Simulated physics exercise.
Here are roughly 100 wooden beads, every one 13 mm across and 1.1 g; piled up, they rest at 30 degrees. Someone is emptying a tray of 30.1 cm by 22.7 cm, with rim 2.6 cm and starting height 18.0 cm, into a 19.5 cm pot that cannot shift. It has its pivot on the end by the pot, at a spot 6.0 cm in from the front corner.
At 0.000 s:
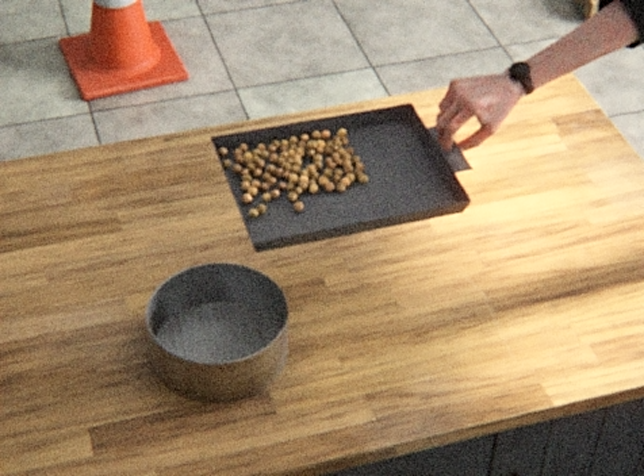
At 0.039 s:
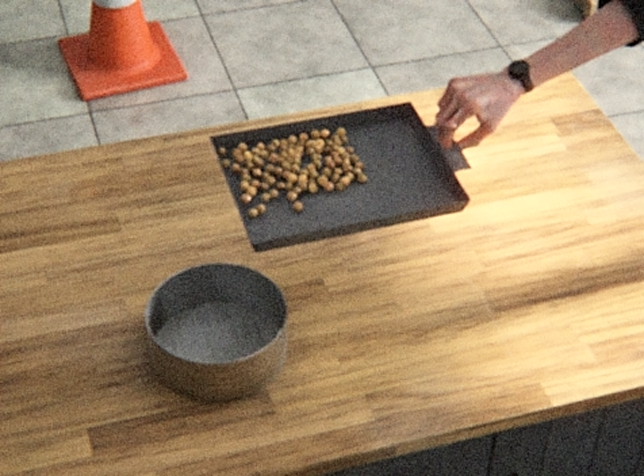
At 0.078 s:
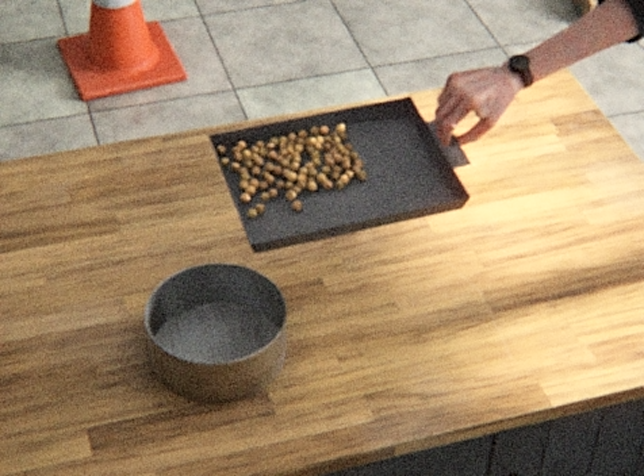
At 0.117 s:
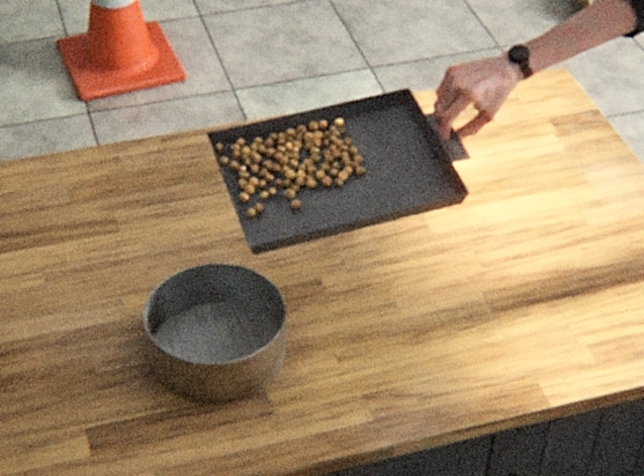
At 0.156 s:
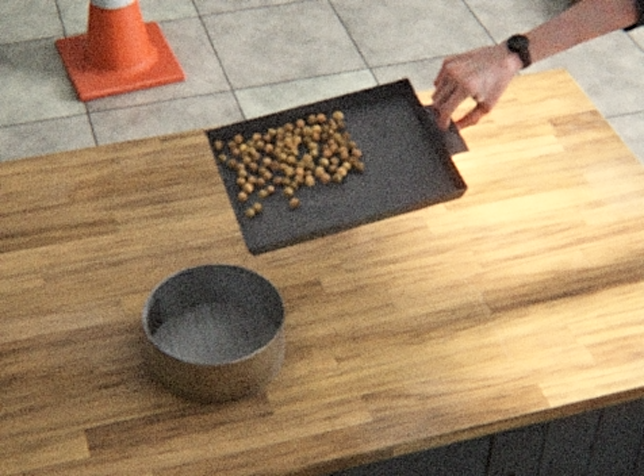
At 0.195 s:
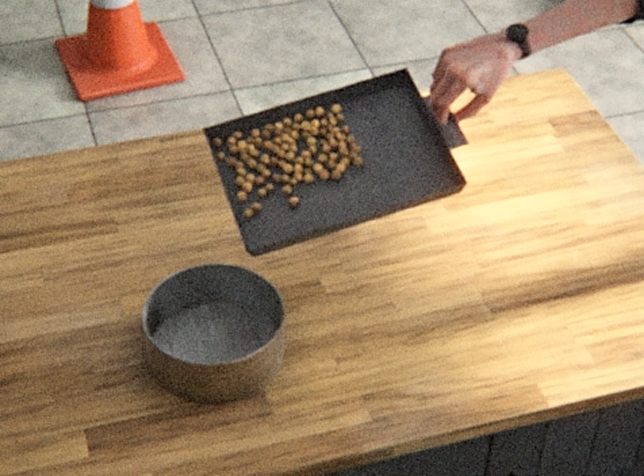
At first, a hand wearing a dark watch holds the right end of a dark tray of small round brown pieces, beside a round metal pot on a wooden table. The hand then lifts that end slightly, tilting the tray down toward the left, while the pieces stay clustered and the pot stays still.
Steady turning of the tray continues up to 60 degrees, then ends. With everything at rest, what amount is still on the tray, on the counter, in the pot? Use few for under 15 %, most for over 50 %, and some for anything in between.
Tray: Most, counter: Few, pot: Some.
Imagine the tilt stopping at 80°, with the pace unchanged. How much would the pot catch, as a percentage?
I'd expect some 95 per cent in the pot.
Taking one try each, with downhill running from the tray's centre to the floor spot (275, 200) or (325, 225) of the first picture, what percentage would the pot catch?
That would be close to 5 per cent and then close to 15 per cent.
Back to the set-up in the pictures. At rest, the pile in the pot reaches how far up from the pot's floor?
Some 1.5 cm up.
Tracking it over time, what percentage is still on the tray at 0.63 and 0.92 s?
About 100, 90.
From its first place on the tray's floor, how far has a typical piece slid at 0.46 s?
By then it sits near 5 cm from where it began.
After 0.46 s, tilt 37 degrees; the tray holds 100 %, the pot 0 %.
After 0.63 s, tilt 52 degrees; the tray holds 100 %, the pot 0 %.
After 0.92 s, tilt 60 degrees; the tray holds 90 %, the pot 10 %.
At rest (2.5 s), tray 65 %, counter 0 %, pot 35 %.
